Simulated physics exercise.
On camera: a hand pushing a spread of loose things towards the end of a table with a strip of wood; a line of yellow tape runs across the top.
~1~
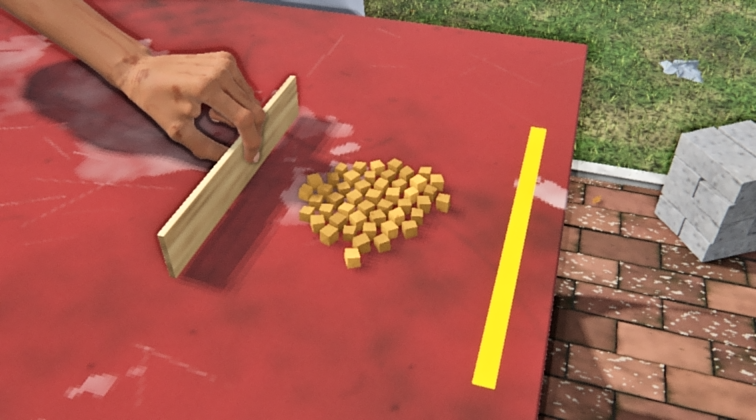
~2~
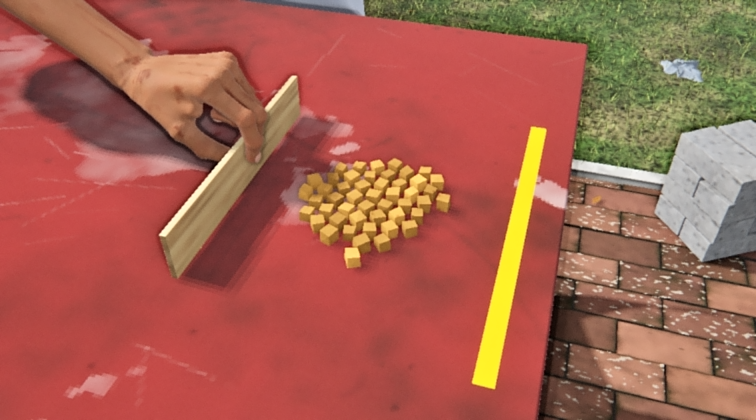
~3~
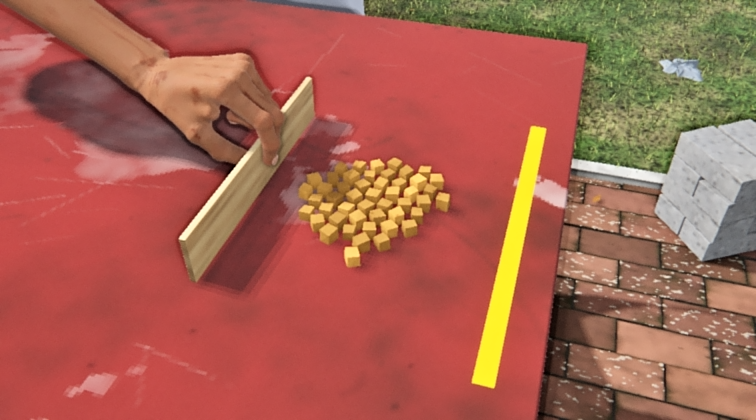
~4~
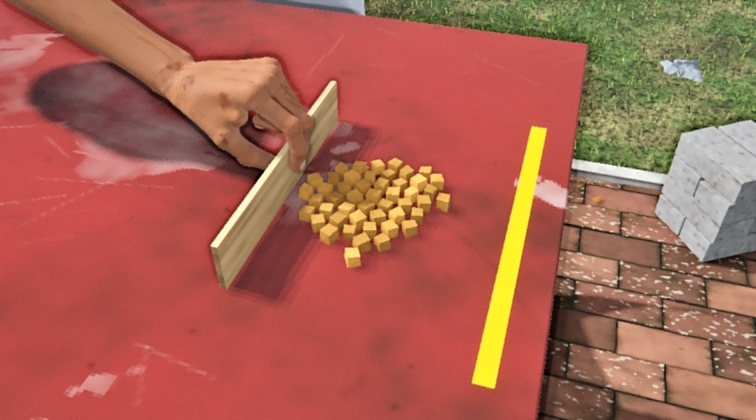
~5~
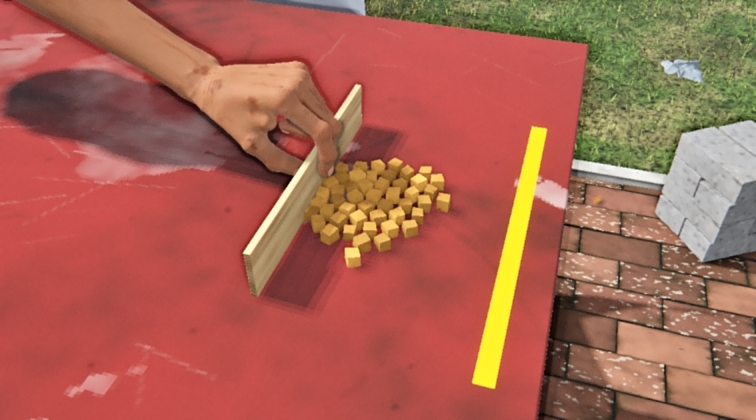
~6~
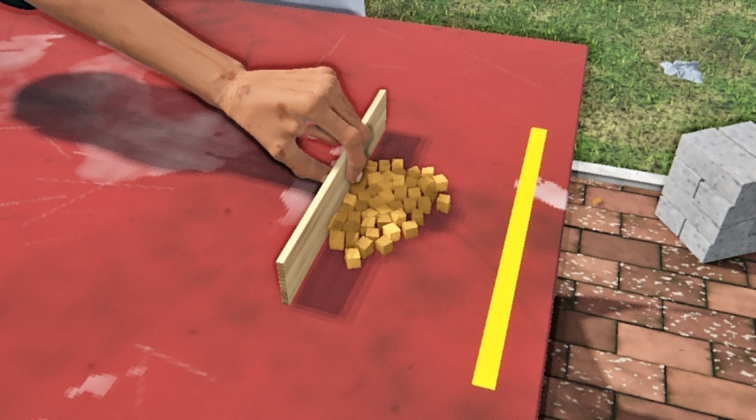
A hand sliding a strip of wood rightward across a red table, reaching small golden cubes and bunching them slightly together.
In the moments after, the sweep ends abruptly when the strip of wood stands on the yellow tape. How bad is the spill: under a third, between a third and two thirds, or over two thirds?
It pushes from one third to two thirds off the end.
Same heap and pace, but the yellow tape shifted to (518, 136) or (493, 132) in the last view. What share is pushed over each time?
In turn 20 and 0 in a hundred.
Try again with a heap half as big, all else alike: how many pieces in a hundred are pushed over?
About 30 per cent.
Shortly afterwards, strip of wood still moving, near (439, 180); heap all on the table, its front near (519, 208).
Next, strip of wood stopped at the yellow tape; heap near a third over the edge.
Some moments later, strip of wood stopped at the yellow tape; heap near half over the edge.
In the end, strip of wood stopped at the yellow tape; heap near half over the edge.
